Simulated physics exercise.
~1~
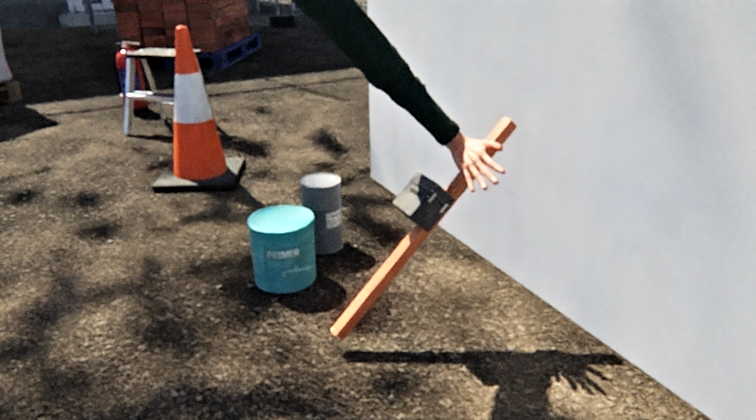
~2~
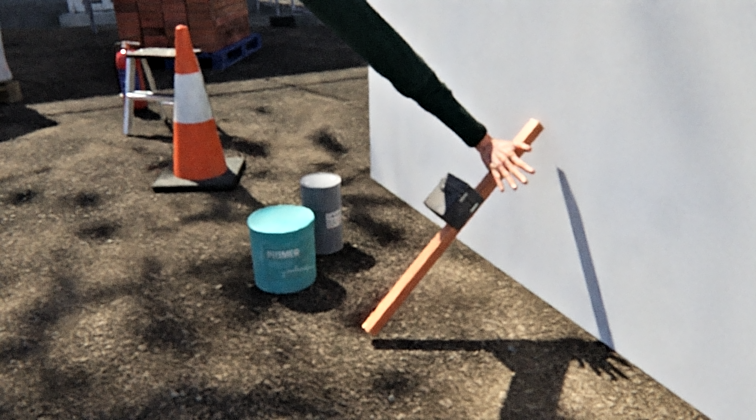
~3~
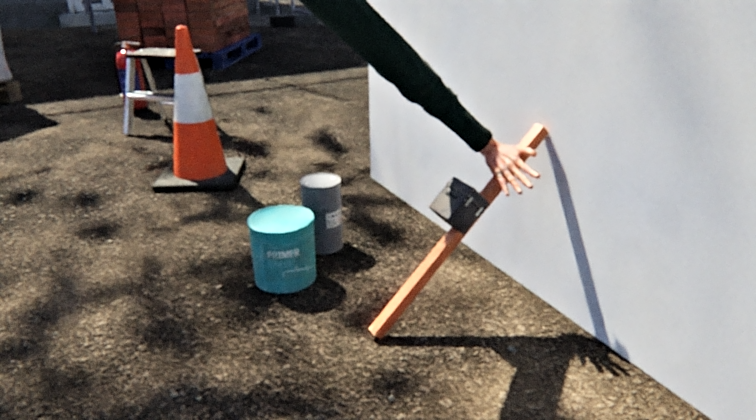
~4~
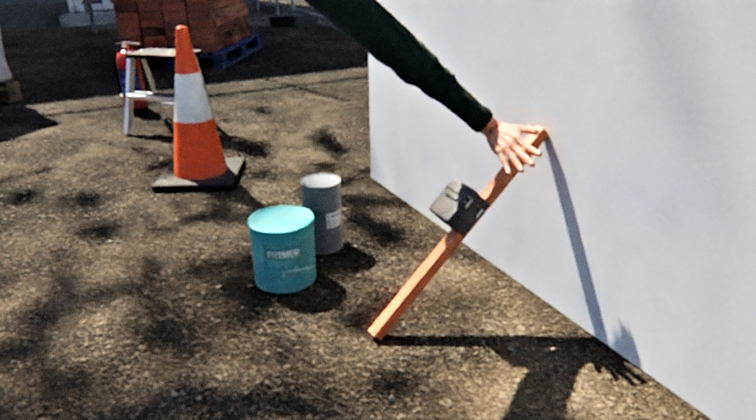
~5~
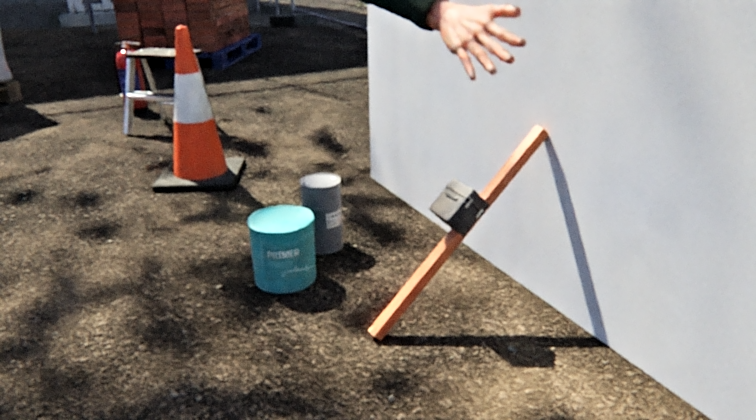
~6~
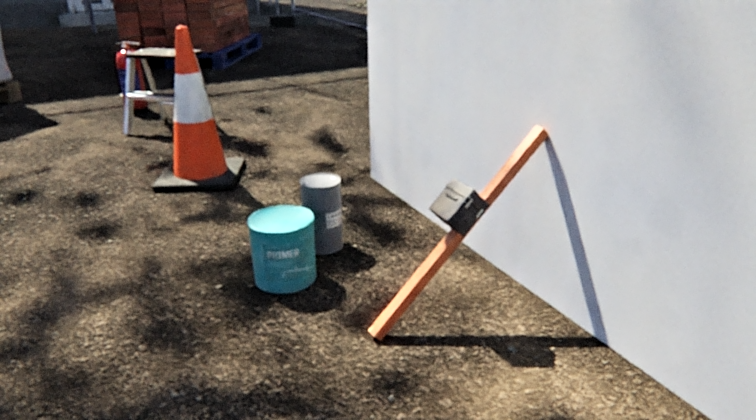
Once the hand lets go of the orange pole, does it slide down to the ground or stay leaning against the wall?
The orange pole stays leaning against the wall after the hand draws away.
